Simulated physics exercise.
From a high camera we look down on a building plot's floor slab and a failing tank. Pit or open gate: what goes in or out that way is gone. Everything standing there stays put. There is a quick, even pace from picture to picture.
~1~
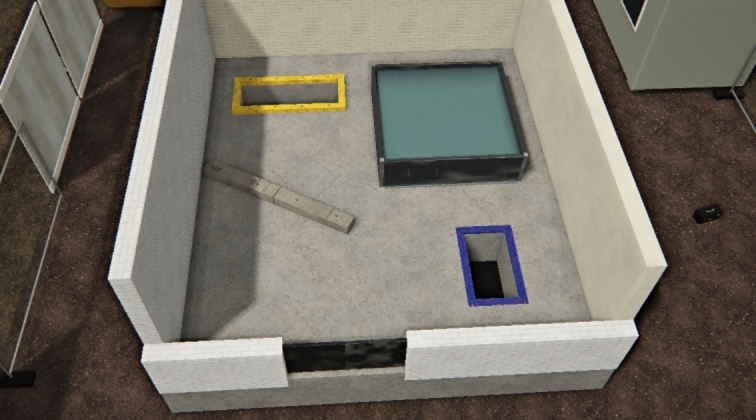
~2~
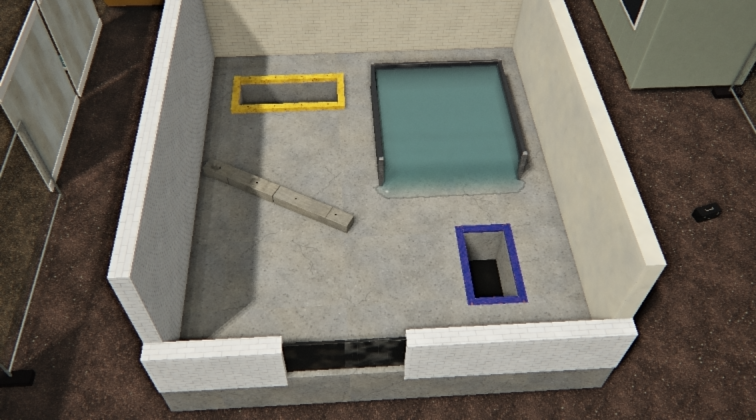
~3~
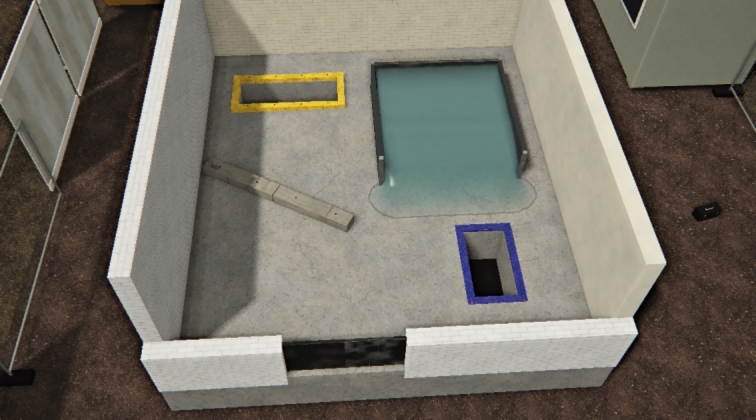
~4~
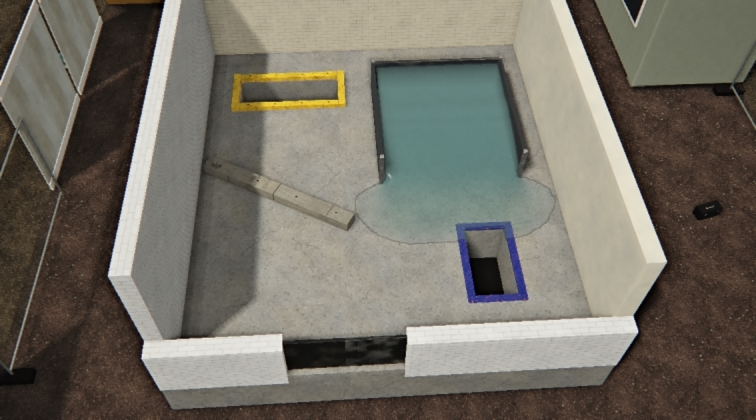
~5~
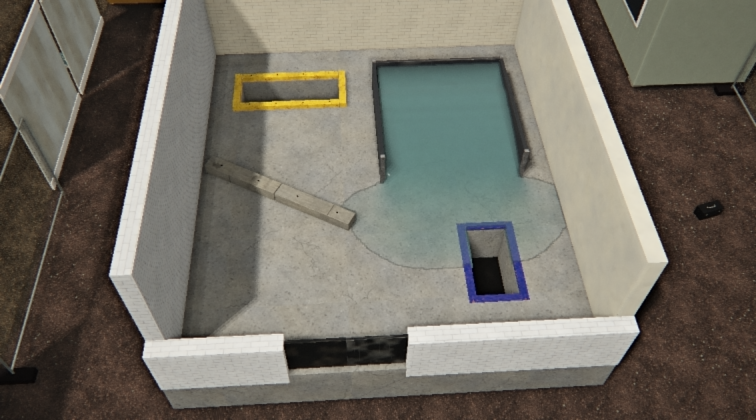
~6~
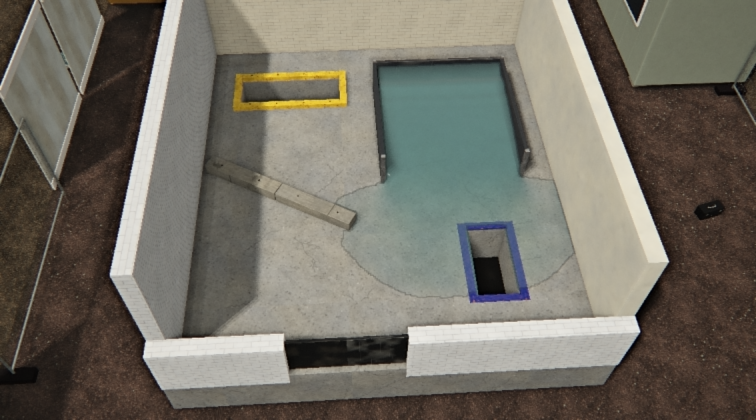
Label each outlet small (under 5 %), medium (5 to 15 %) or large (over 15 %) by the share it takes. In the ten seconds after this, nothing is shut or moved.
Labels: Gate: Small, blue pit: Large, yellow pit: Small.
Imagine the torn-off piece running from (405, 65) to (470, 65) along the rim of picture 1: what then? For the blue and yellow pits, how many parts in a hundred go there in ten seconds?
I'd say the blue pit gets around 8 percent and the yellow pit around 8 percent.
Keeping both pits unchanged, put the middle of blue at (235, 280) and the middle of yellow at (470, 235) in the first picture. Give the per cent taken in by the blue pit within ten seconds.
Blue: About 14 %.
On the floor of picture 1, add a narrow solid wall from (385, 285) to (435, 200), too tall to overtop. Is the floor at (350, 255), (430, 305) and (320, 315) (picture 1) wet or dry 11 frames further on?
Going spot by spot: Drenched, then drenched, then drenched.
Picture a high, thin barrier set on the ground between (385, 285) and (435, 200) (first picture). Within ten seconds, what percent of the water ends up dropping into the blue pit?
Share, blue pit - 35 in a hundred.
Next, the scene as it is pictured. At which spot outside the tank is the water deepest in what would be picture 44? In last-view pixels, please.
It will be deepest around (200, 199).
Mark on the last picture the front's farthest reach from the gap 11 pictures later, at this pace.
My best guess is about (233, 361).
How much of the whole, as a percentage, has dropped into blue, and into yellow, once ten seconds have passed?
I reckon close to 50 % and close to 0 % respectively.
A moment on, water covers 35 % of the floor; the gate 0 %, the blue pit 7 %, the yellow pit 0 %.
Next, water covers 40 % of the floor; the gate 0 %, the blue pit 14 %, the yellow pit 0 %.
Then, water covers 45 % of the floor; the gate 0 %, the blue pit 26 %, the yellow pit 0 %.
Later, water covers 60 % of the floor; the gate 0 %, the blue pit 40 %, the yellow pit 0 %.
In the end, water covers 75 % of the floor; the gate 0 %, the blue pit 49 %, the yellow pit 0 %.
